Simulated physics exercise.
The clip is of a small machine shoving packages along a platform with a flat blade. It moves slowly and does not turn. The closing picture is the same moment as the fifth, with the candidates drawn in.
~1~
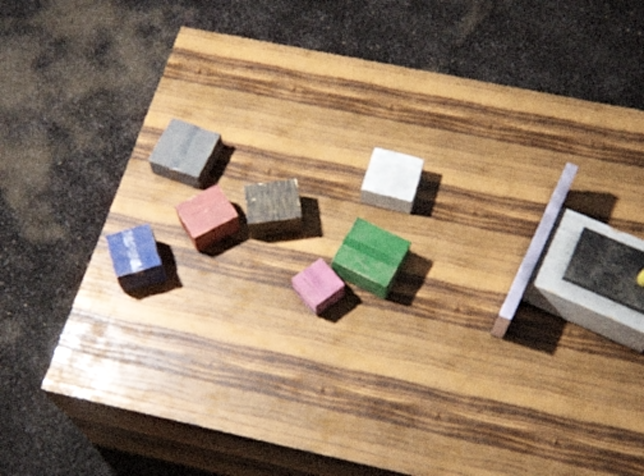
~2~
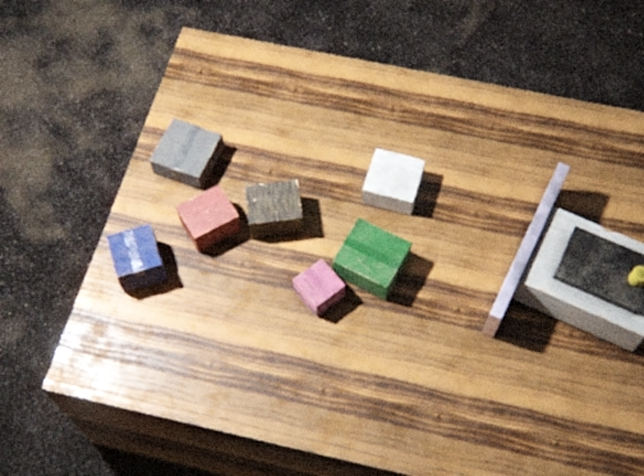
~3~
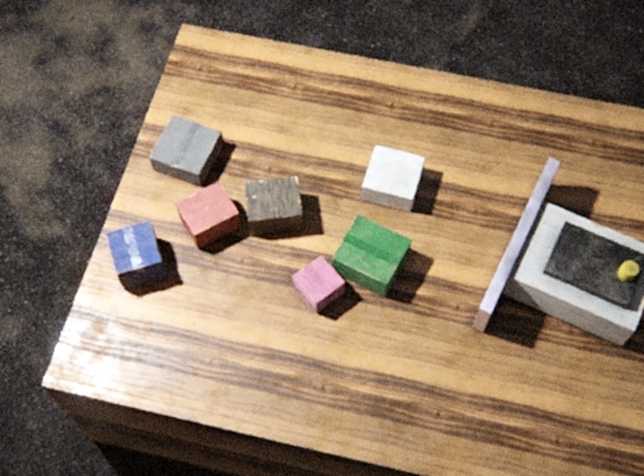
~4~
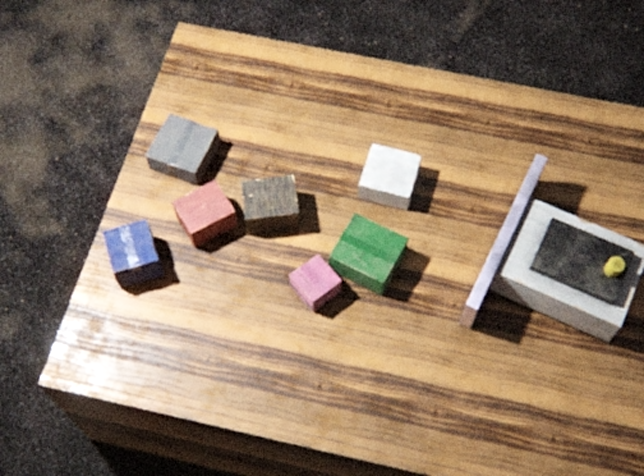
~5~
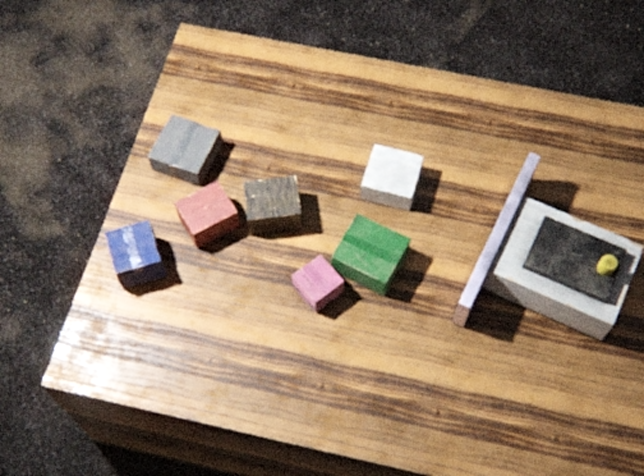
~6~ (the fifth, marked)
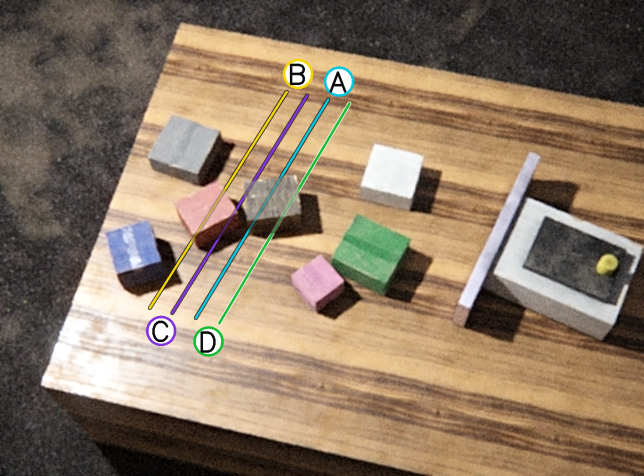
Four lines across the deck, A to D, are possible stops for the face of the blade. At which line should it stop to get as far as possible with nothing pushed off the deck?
Up to line B.
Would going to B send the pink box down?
By then, no.
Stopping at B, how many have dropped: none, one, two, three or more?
The count is none.
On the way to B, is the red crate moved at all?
Yes.
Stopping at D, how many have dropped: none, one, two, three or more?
The count is none.
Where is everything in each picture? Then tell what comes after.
The first frame shows red crate (208, 218); white crate (392, 181); robot (608, 266).
The second frame shows robot (599, 266); blue box (137, 258).
The third frame shows robot (589, 260); pink box (319, 285).
The fourth frame shows robot (575, 257); red crate (206, 214).
The fifth frame shows robot (568, 255); green box (371, 254); blue box (136, 255); black crate (273, 205).
On the copy, A at (266, 202); B at (222, 193); C at (244, 197); D at (288, 207).
On B. First, robot (462, 233); white crate (388, 174); pink box (313, 284).
Then, robot (359, 213); grey box (179, 144); red crate (164, 203).
Finally, robot (283, 197); red crate (118, 189); grey box (161, 113); nothing has fallen.
By contrast, A is safe but short; C is safe but short; D is safe but short.
